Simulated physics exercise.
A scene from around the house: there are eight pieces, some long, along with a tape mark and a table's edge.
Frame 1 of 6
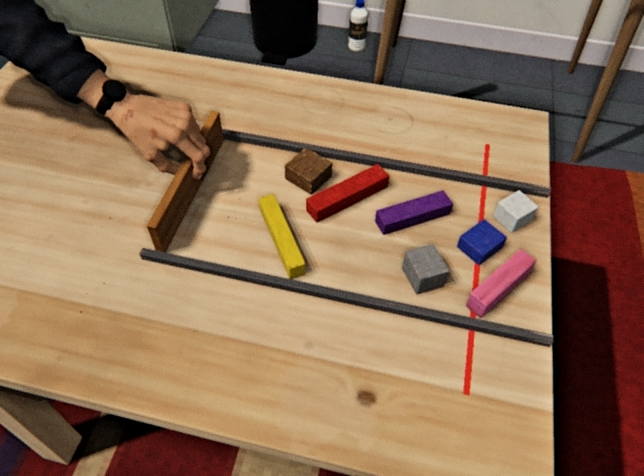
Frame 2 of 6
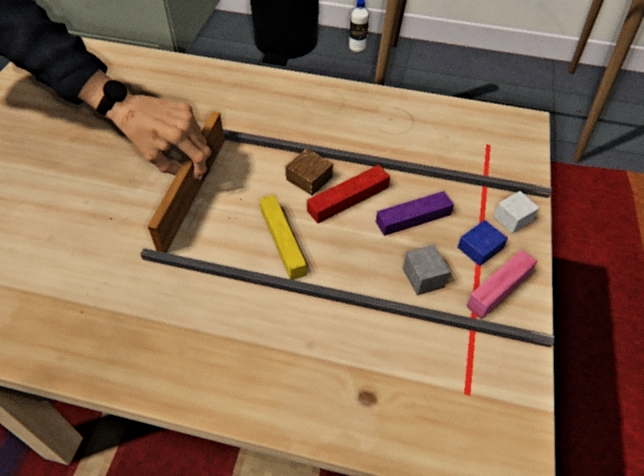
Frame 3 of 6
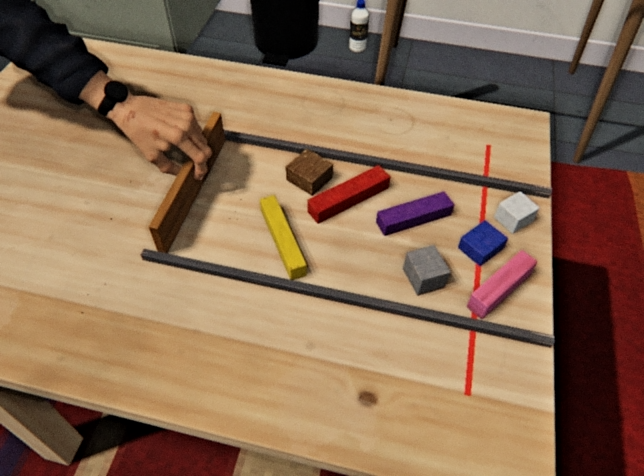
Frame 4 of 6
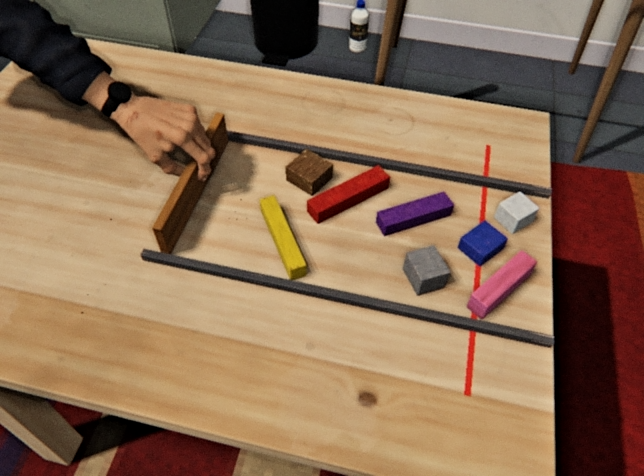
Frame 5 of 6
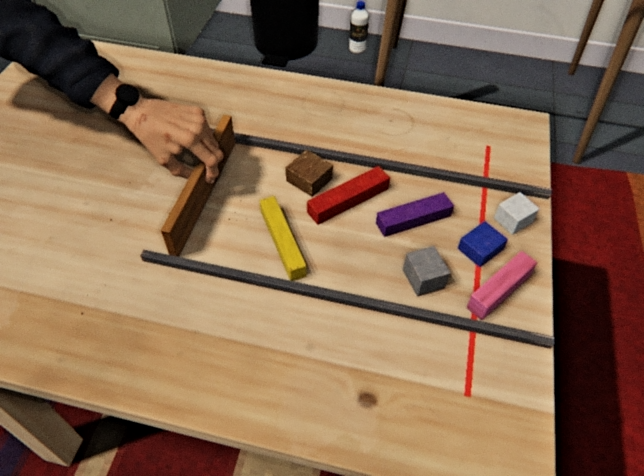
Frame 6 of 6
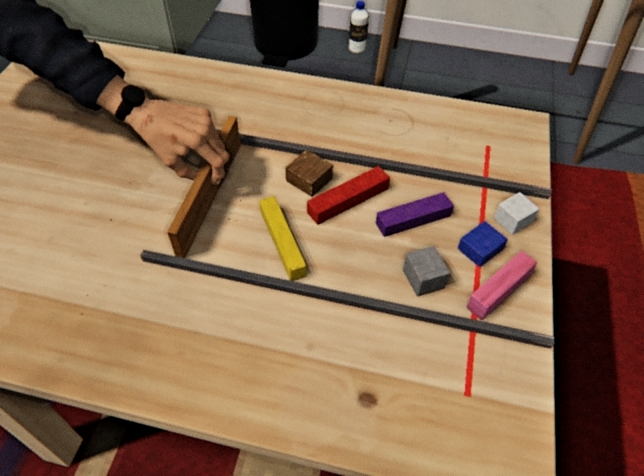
At the start, a hand holds a wooden board upright at the left end of two dark rails on a table, with eight coloured blocks and sticks lying beyond it near a red line. The hand then slides the board slightly to the right between the rails, while the pieces stay still.
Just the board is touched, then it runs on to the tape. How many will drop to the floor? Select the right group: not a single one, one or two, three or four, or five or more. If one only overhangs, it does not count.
The right group is three or four.
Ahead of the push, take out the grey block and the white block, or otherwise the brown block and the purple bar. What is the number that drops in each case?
In order, the numbers are 1 and 0.
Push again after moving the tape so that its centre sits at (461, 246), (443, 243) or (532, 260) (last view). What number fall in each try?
Down on the floor: 0, 0 and 6.
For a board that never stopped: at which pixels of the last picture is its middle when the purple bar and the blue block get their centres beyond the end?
Purple bar: (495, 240); blue block: (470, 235).
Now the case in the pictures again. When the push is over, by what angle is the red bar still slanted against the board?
Close to 25°.
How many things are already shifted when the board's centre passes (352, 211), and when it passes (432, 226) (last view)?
I count 4 first and 8 after.
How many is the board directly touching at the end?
Contact count: 2.
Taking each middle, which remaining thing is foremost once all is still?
The purple bar.
A little later, none off yet; white block at rest near (516, 213); pink stick at rest near (502, 285); blue block at rest near (482, 244).
Next, none off yet; white block shifted a little near (527, 211); pink stick shifted a little near (520, 292); blue block shifted about its own width near (522, 256).
When it is over, the number that fall off is three or four; down, blue block, pink stick and white block.
